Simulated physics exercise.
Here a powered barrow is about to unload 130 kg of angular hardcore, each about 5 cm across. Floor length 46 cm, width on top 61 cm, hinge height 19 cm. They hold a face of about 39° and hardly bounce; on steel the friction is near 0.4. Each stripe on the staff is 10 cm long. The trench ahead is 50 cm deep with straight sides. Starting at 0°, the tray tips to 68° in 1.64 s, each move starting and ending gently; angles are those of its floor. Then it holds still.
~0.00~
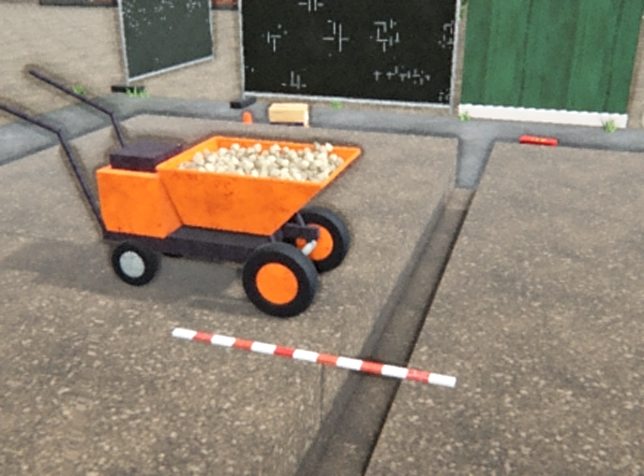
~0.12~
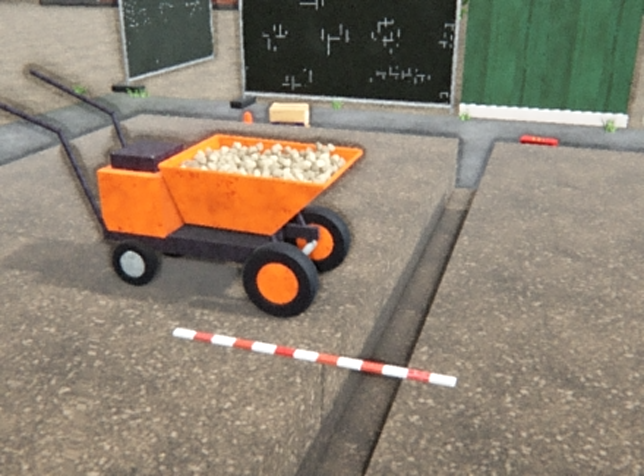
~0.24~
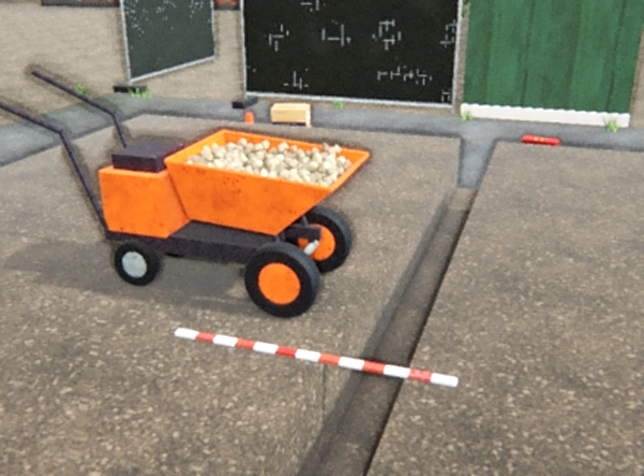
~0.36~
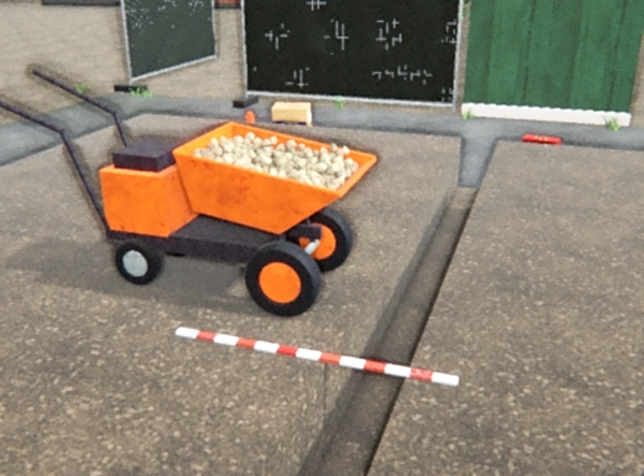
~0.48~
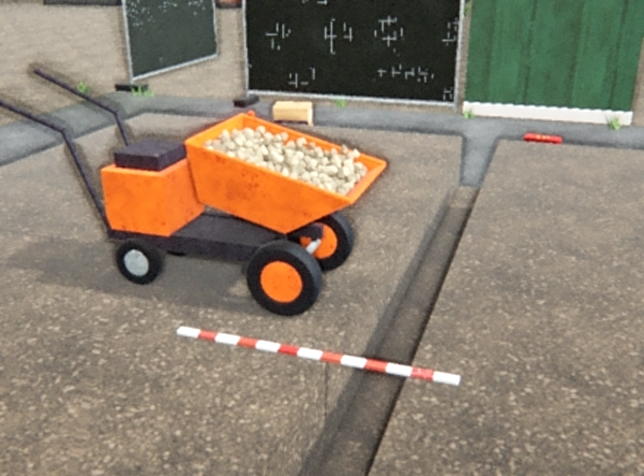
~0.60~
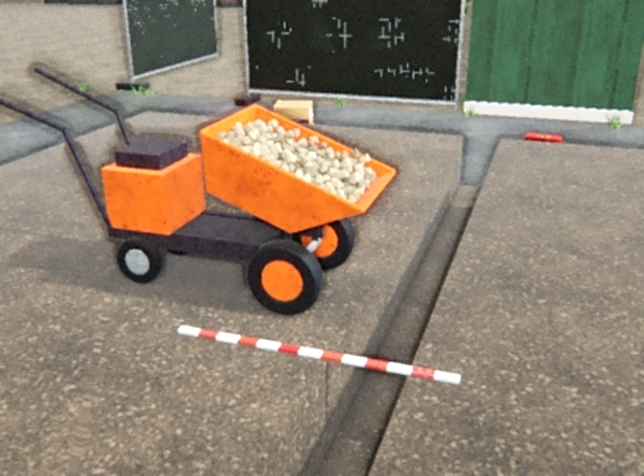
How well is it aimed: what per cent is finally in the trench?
About 65 per cent.
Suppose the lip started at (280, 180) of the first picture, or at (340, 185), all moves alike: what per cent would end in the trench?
Near 100 per cent from the first place, 25 from the second.
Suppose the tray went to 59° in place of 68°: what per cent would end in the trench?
Then about 40 per cent.
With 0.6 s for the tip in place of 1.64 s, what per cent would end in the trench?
Then about 40 per cent.
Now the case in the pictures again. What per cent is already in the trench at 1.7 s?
About 15 per cent by then.
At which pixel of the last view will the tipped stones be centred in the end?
Near (418, 369).
After 1.2 s the floor is at 57°; 99 % in the tray; the foremost stones are at (415, 269).
After 1.7 s the floor is at 68°; 68 % in the tray, 14 % in the trench, 18 % past the trench; the foremost stones are at (484, 321).
After 2.1 s the floor is at 68°; 36 % in the tray, 27 % in the trench, 37 % past the trench; the foremost stones are at (548, 318).
After 4.0 s the floor is at 68°; 0 % in the tray, 65 % in the trench, 35 % past the trench; the foremost stones are at (566, 323).
